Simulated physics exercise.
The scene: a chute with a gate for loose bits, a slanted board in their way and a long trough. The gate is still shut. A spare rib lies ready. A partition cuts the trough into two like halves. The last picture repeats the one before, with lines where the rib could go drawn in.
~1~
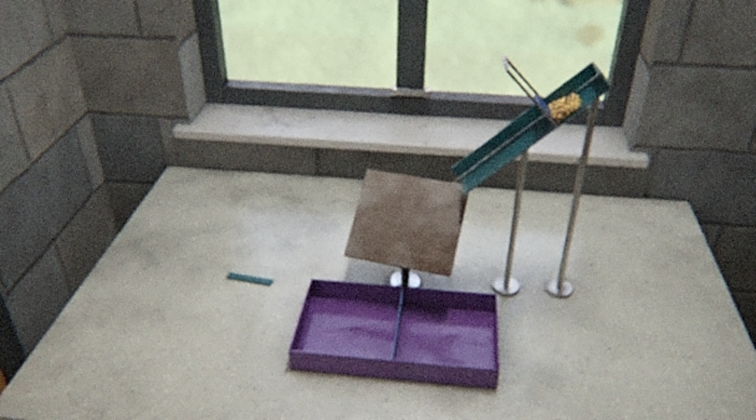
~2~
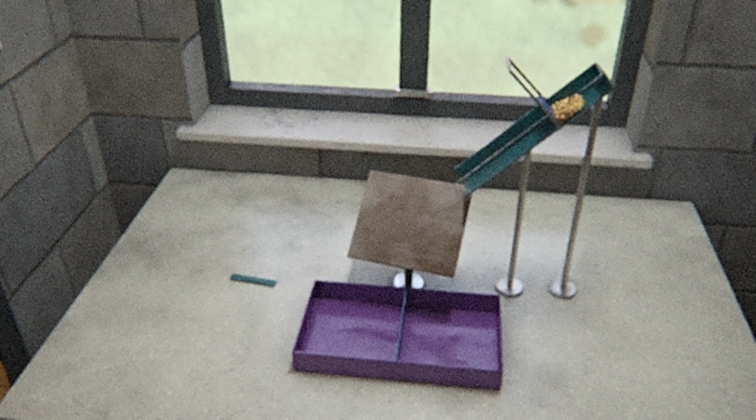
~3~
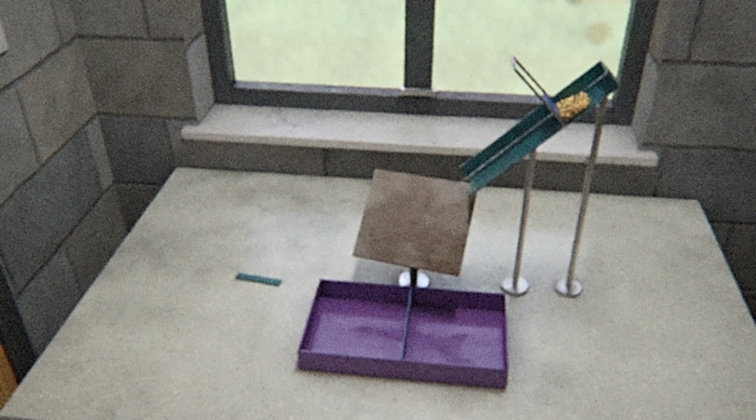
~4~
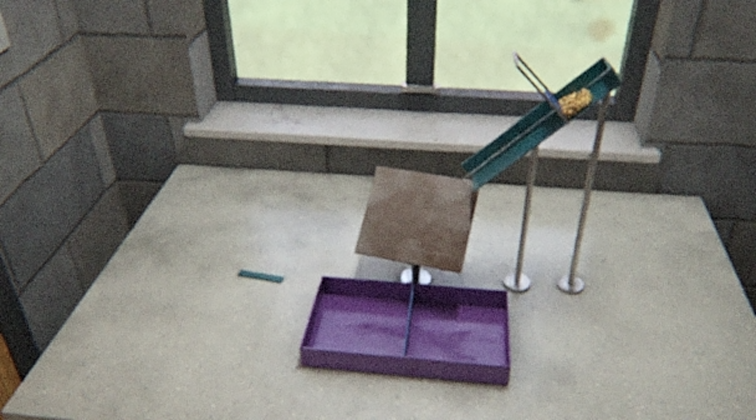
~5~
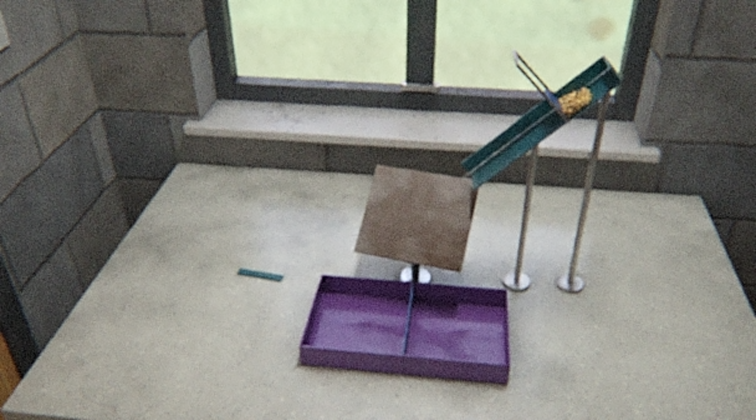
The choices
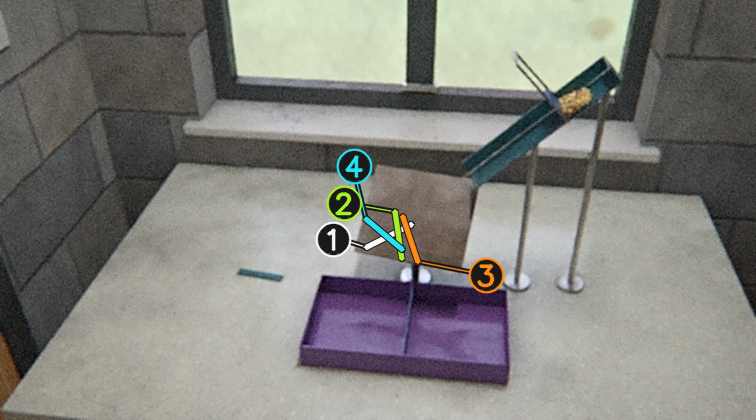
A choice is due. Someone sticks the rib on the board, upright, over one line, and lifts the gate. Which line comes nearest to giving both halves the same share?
2 is best.
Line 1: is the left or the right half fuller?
Left.
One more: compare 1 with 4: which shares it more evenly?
4.
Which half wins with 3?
The right half.
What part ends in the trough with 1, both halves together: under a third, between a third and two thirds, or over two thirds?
It is over two thirds.
On the marked copy, line 1 from (411, 224) to (366, 247); line 2 from (395, 211) to (401, 258); line 3 from (402, 216) to (417, 261); line 4 from (366, 219) to (402, 249).
Choosing 1, of what is caught, nearly all in the left half, a small part in the right.
Choosing 2, of what is caught, about two thirds in the left half, about a third in the right.
Choosing 3, of what is caught, a small part in the left half, most in the right.
Choosing 4, of what is caught, most in the left half, about a quarter in the right.
